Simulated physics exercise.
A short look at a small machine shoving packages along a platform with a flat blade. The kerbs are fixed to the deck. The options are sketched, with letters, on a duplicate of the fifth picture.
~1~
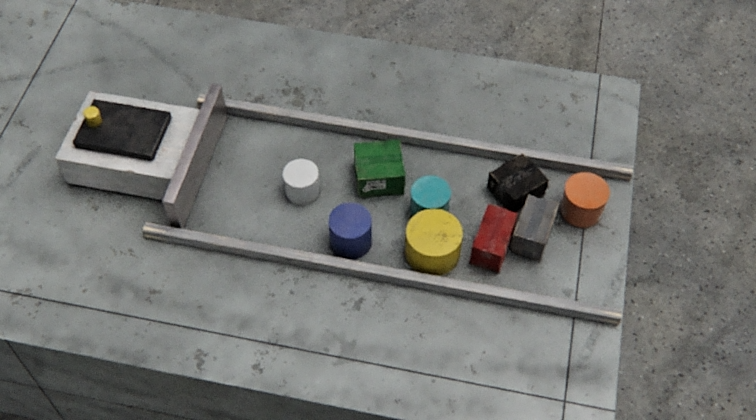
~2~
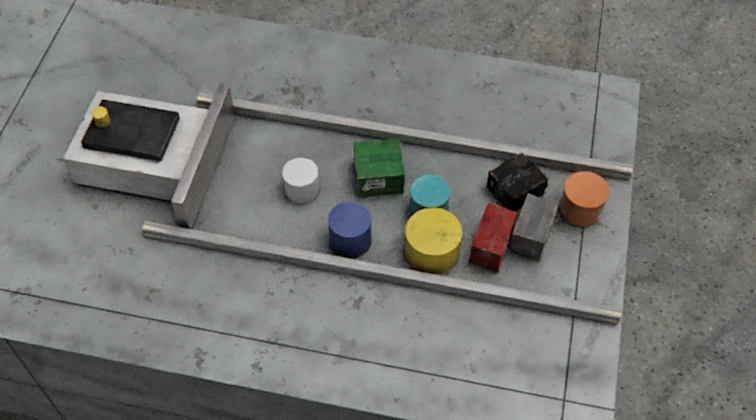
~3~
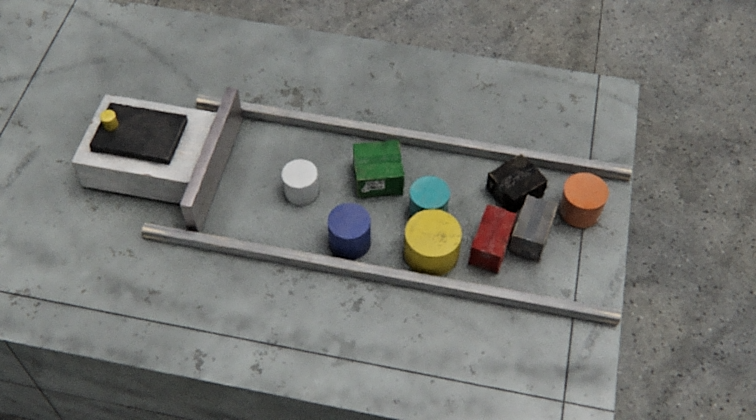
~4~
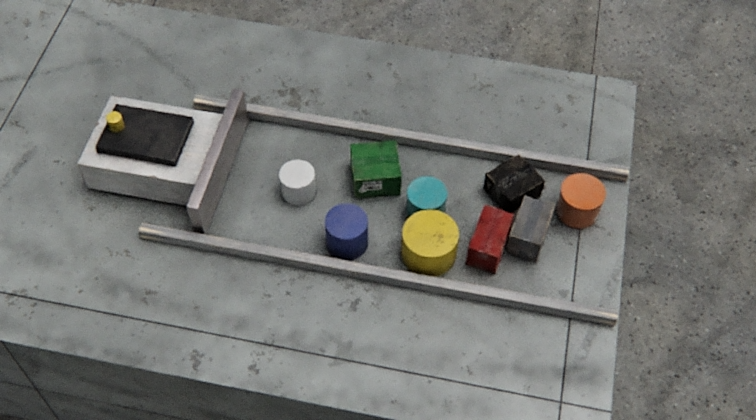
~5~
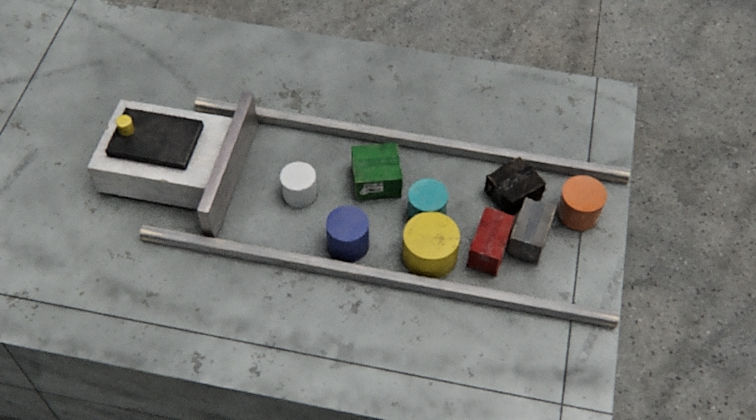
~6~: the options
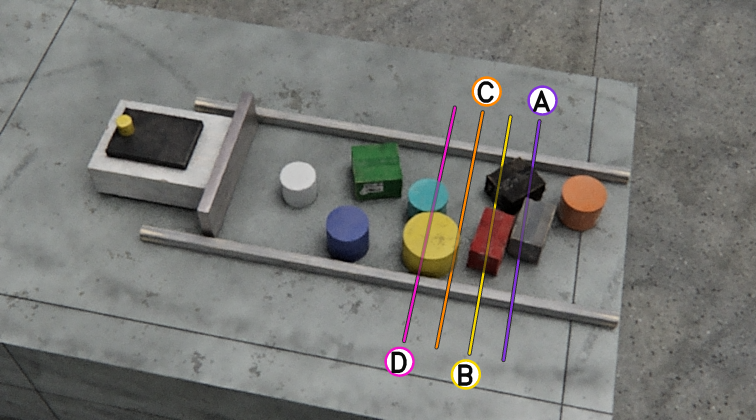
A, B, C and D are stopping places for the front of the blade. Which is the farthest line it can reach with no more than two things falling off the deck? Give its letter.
A is the last line within the limit.
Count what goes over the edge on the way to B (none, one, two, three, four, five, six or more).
The count is none.
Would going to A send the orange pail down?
By then, yes.
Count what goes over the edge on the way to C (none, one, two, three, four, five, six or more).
The count is none.
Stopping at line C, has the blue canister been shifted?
Yes.
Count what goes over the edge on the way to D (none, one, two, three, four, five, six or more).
In all, none.
On the marked copy, A at (523, 231); B at (492, 225); C at (462, 220); D at (432, 215).
Taking A. A third of the way, robot (264, 156); green parcel (385, 171); white canister (355, 197).
Two thirds of the way, robot (371, 174); grey box (558, 225); red box (540, 246).
When it is over, robot (454, 189); orange pail over the edge; grey box over the edge; two fallen.
As for the rest, B is within the limit but short; C is within the limit but short; D is within the limit but short.
